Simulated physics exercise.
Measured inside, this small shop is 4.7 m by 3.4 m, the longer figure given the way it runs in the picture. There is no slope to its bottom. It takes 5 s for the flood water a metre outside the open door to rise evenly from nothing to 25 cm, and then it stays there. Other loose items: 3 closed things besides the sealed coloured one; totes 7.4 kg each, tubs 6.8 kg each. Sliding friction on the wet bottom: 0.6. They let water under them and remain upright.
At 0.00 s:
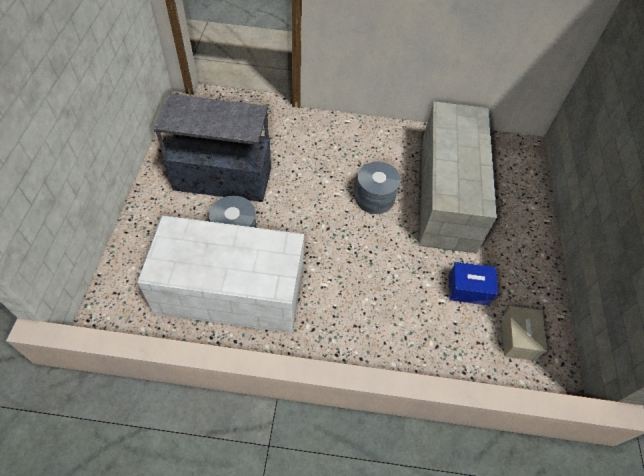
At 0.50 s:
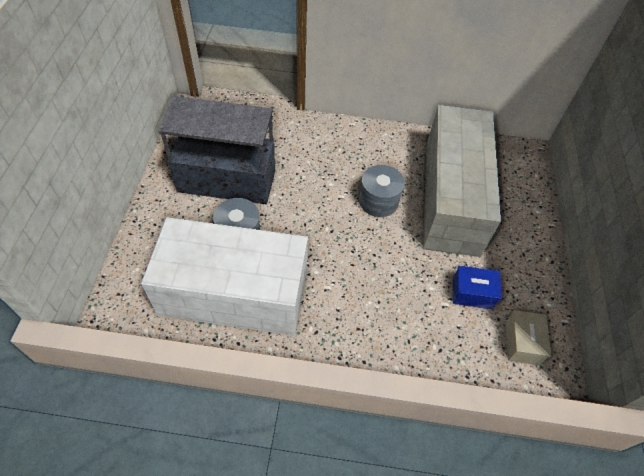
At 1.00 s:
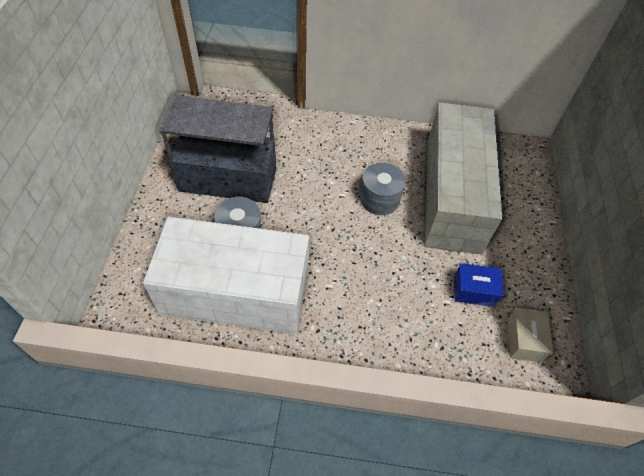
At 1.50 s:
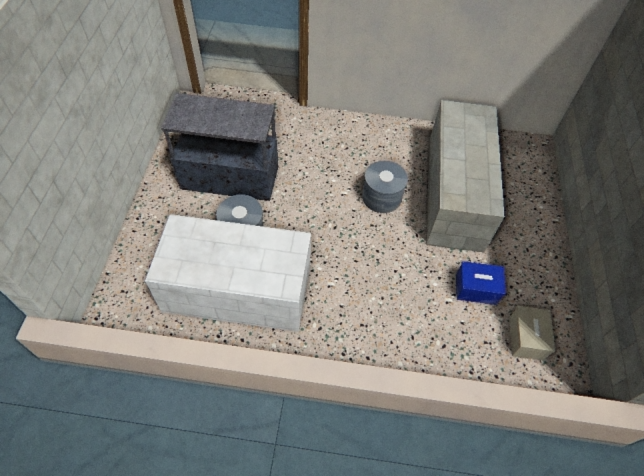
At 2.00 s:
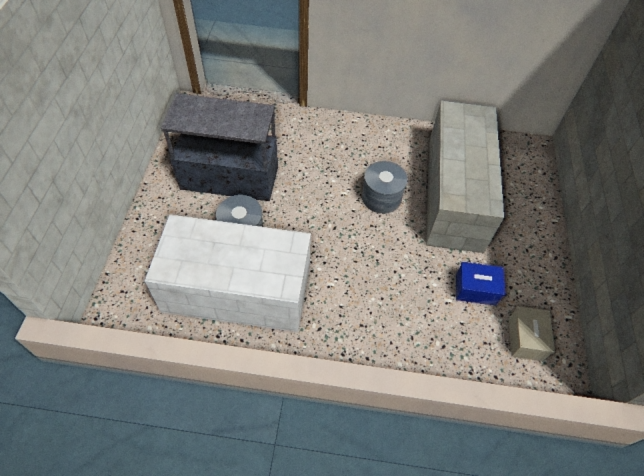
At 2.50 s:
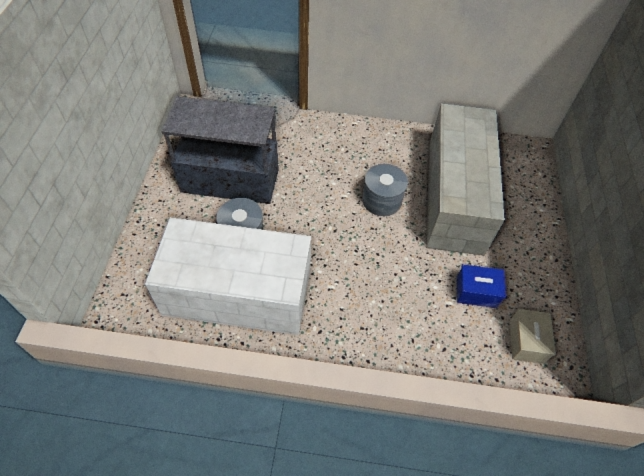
In a small shop with a speckled floor, a blue tote, a beige box, two round grey tubs and several large blocks stayed put while bluish water spread outside and crept into the doorway.
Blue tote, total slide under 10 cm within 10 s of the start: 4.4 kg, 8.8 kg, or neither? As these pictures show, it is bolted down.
Only the heavier mass succeeds.
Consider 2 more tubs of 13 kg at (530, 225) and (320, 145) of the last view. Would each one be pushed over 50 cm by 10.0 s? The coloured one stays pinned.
First one: Inside the limit; second one: Beyond the limit.
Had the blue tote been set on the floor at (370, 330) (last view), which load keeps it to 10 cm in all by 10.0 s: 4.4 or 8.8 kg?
Here both come up short.
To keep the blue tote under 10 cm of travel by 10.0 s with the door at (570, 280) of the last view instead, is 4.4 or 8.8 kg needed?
Both fall short.
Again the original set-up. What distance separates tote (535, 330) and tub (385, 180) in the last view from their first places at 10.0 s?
Respectively 50 and 200 cm.
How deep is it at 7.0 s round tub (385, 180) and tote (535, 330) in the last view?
Depth approx. 7 cm / 1 cm.
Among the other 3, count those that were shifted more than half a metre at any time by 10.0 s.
The number is 2.
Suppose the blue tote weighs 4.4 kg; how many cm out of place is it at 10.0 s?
Shift: About 40 cm.
After 3.5 s the blue tote would be 0 cm from its start with 4.4 kg and 0 cm from its start with 8.8 kg; 0 cm of water round it then.
After 4.5 s the blue tote would be 0 cm from its start with 4.4 kg and 0 cm from its start with 8.8 kg; 0 cm of water round it then.
After 7.0 s the blue tote would be 0 cm from its start with 4.4 kg and 0 cm from its start with 8.8 kg; 2 cm of water round it then.
After 10.0 s the blue tote would be 43 cm from its start with 4.4 kg and 0 cm from its start with 8.8 kg; 4 cm of water round it then.
